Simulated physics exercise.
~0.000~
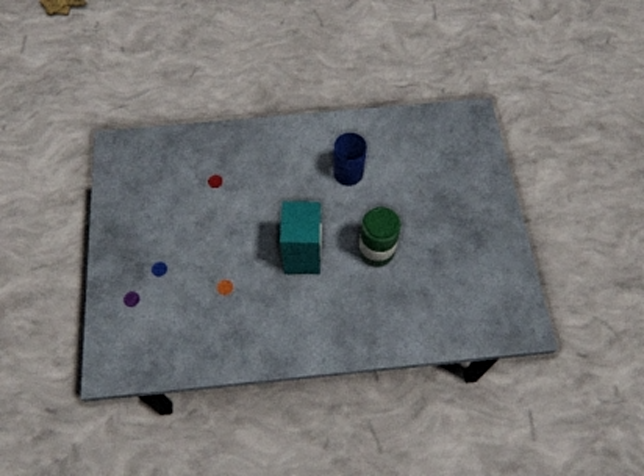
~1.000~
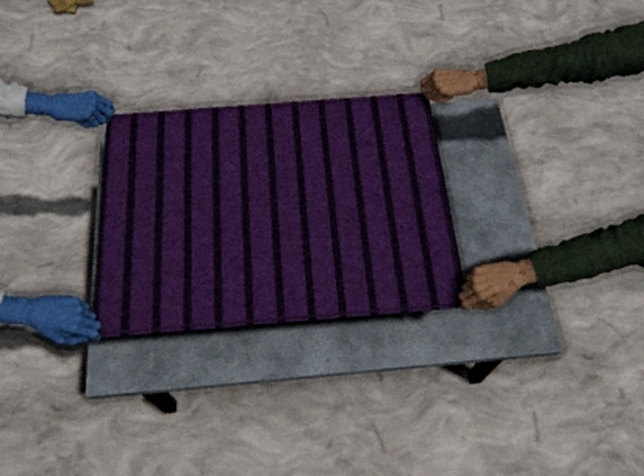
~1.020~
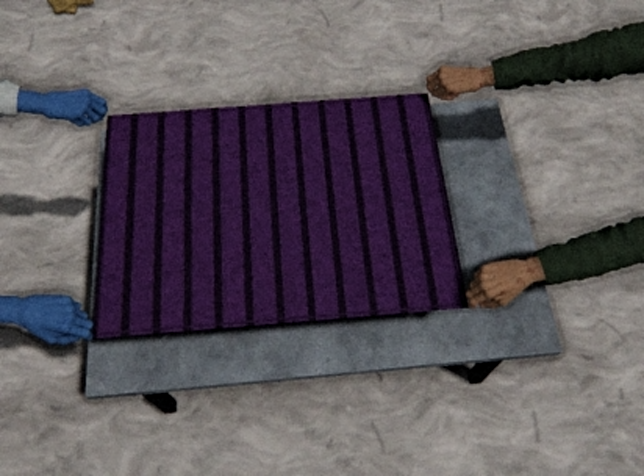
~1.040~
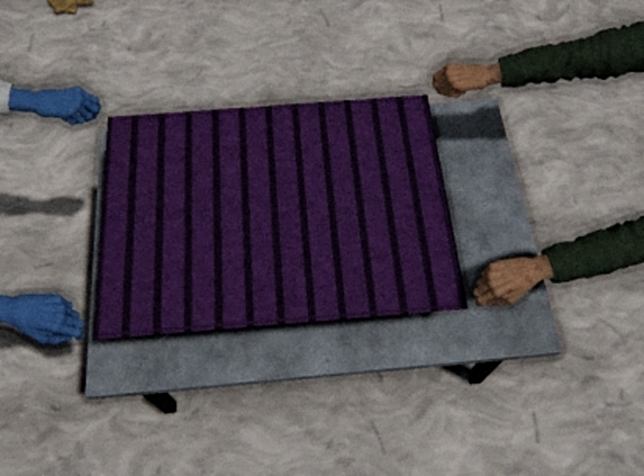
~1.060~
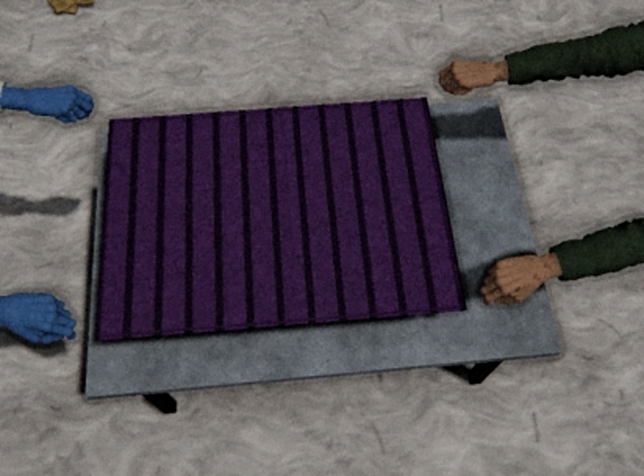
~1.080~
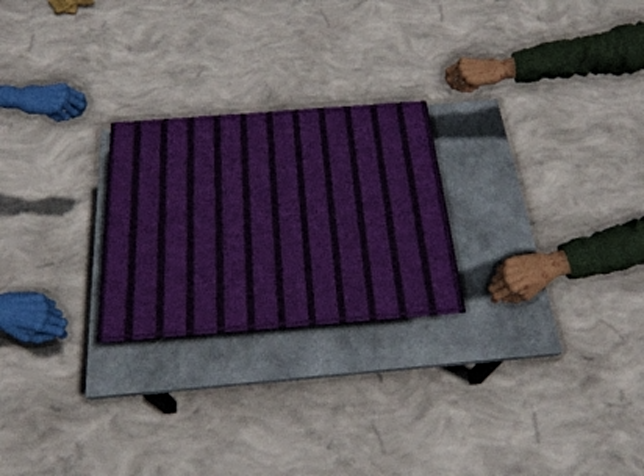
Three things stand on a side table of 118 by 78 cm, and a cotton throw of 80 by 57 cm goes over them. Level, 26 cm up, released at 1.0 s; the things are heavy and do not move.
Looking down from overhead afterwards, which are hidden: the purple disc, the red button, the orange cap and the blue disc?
In order: The purple disc remains in the open; the red button ends under the cloth; the orange cap gets covered; the blue disc vanishes under it.
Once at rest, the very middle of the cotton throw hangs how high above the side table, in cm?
Height: Approx. 20 cm.
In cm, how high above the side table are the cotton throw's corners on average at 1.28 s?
Roughly 1 centimetres up.
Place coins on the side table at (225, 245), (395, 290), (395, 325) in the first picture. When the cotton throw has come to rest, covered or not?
The first is hidden; the second is hidden; the third is left exposed.
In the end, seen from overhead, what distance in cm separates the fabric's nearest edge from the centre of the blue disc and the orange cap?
Roughly 3 cm, then 17 cm.
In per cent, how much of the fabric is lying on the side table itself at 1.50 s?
20 %.
After 1.3 s, 20 % of it is down, spanning 73 by 57 cm, above blue disc, red button, orange cap.
After 1.5 s, 20 % of it is down, spanning 73 by 56 cm, above blue disc, red button, orange cap.
After 1.7 s, 20 % of it is down, spanning 73 by 56 cm, above blue disc, red button, orange cap.
After 1.9 s, 20 % of it is down, spanning 73 by 56 cm, above blue disc, red button, orange cap.
After 2.7 s, 20 % of it is down, spanning 73 by 56 cm, above blue disc, red button, orange cap.
